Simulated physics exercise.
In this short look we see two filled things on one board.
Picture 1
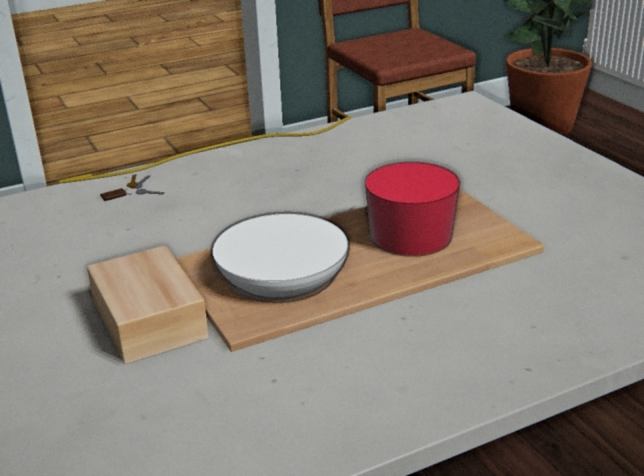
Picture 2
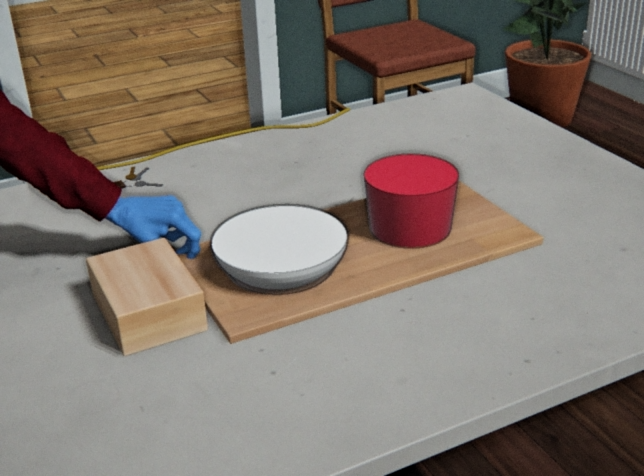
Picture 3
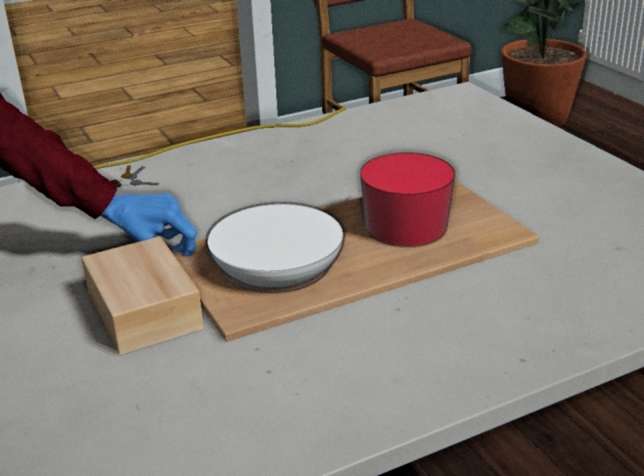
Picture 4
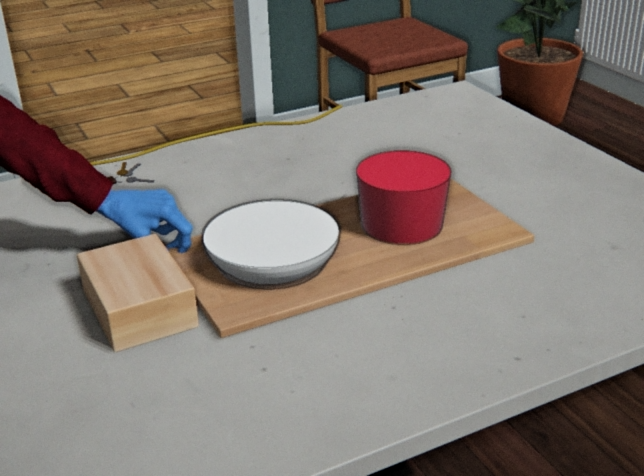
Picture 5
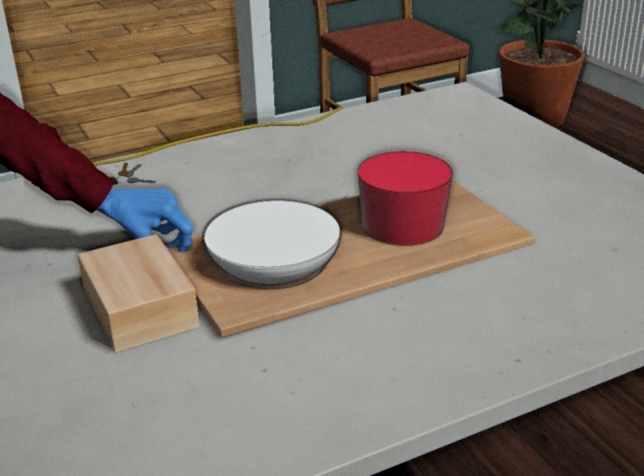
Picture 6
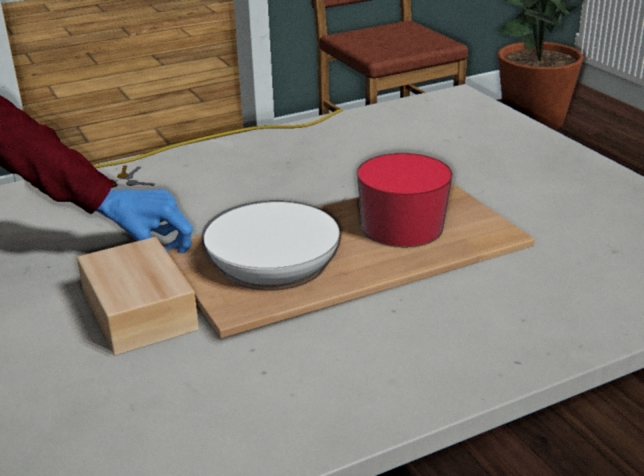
White bowl and red tub resting on a wooden board as a blue-gloved hand reaches in and grips its left end, barely moving it.
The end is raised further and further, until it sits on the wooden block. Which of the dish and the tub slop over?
The dish loses some and the tub loses some.
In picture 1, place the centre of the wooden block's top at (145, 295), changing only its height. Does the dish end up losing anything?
With that change it drips over.
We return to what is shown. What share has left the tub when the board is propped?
I'd estimate close to 8 per cent of the contents.
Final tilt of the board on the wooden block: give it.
It comes to rest at an angle near 8°.
A moment on, the board slopes by about 4°; dish, a puddle lies under it; tub, a puddle lies under it.
Further on, the board slopes by about 9°; dish, a puddle lies under it; tub, a puddle lies under it.
When it is over, the board slopes by about 8°, resting on the wooden block; dish, a puddle lies under it; tub, a puddle lies under it.
